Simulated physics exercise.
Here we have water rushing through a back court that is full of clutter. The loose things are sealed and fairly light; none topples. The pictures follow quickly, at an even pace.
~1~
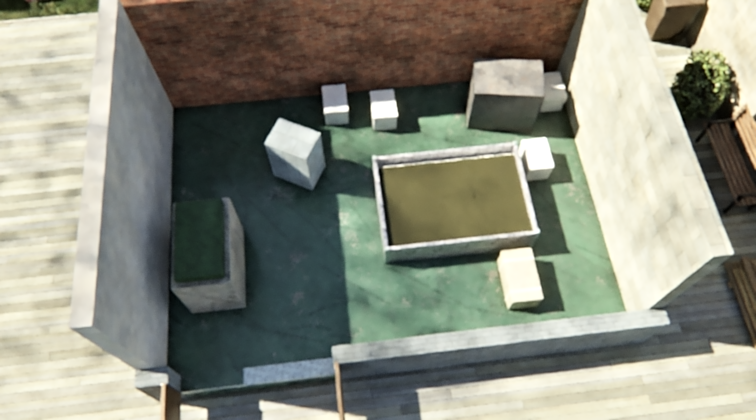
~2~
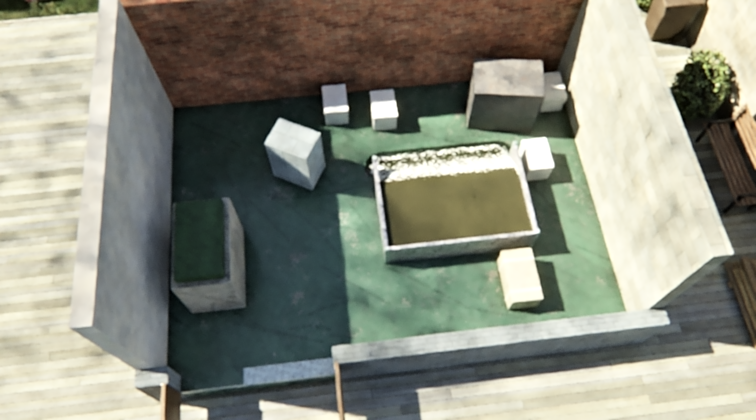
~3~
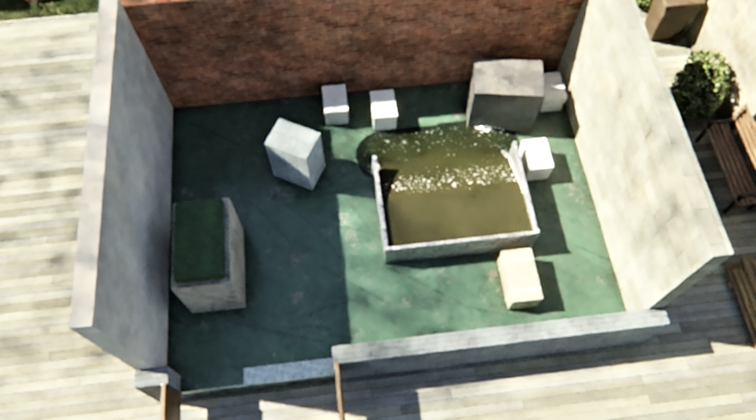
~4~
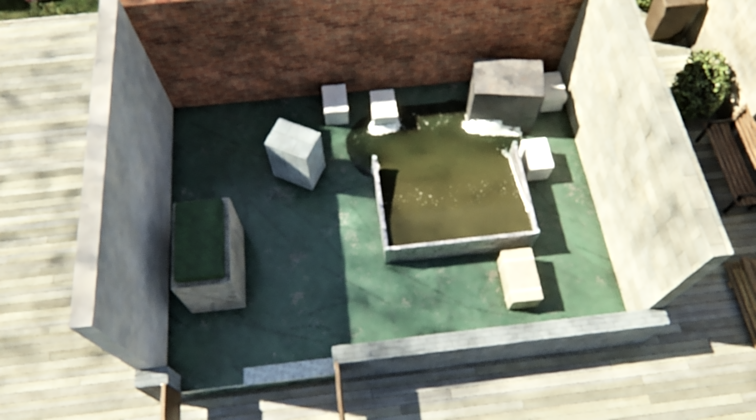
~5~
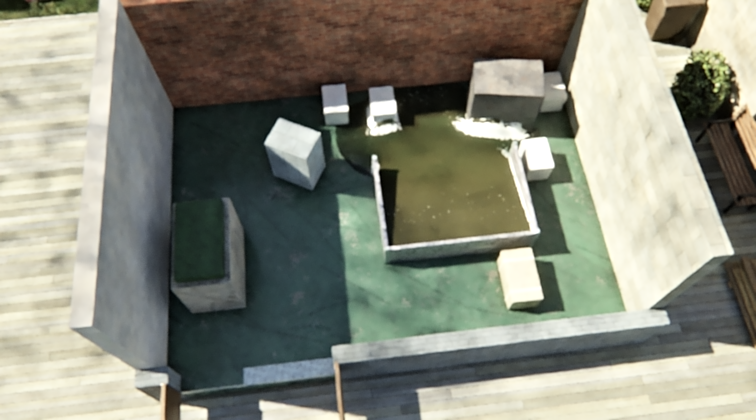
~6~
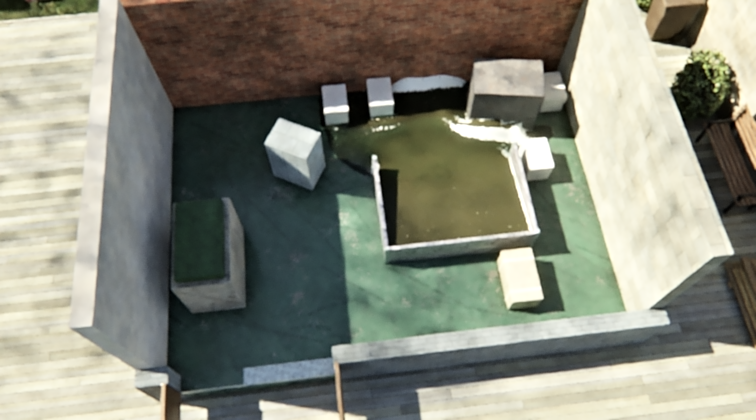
Murky water surging over the back wall of a rectangular basin, spreading among pale blocks towards a brick wall in a walled court.
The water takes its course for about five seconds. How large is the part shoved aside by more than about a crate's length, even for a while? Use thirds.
Share: Two thirds or above.
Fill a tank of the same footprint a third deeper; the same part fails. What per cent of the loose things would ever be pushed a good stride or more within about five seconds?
Some 80 per cent.
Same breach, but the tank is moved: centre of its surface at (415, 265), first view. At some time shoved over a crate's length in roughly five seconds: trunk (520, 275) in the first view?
Answer: No.
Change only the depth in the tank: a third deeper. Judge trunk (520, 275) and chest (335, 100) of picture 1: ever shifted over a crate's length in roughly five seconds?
One after the other: Not that far, moved that far.
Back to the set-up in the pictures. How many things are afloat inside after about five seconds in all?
The number is 3.
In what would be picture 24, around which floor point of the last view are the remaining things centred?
Roughly at (401, 194).
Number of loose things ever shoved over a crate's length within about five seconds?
I count 4.
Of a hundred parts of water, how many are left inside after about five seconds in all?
Roughly 100 per cent.
A moment on, 0 of 5 are well off their spots; 1 afloat.
Next, 2 of 5 are well off their spots; 1 afloat.
Later, 4 of 5 are well off their spots; 3 afloat.
In the end, 4 of 5 are well off their spots, and 4 have been at some point; 3 afloat.
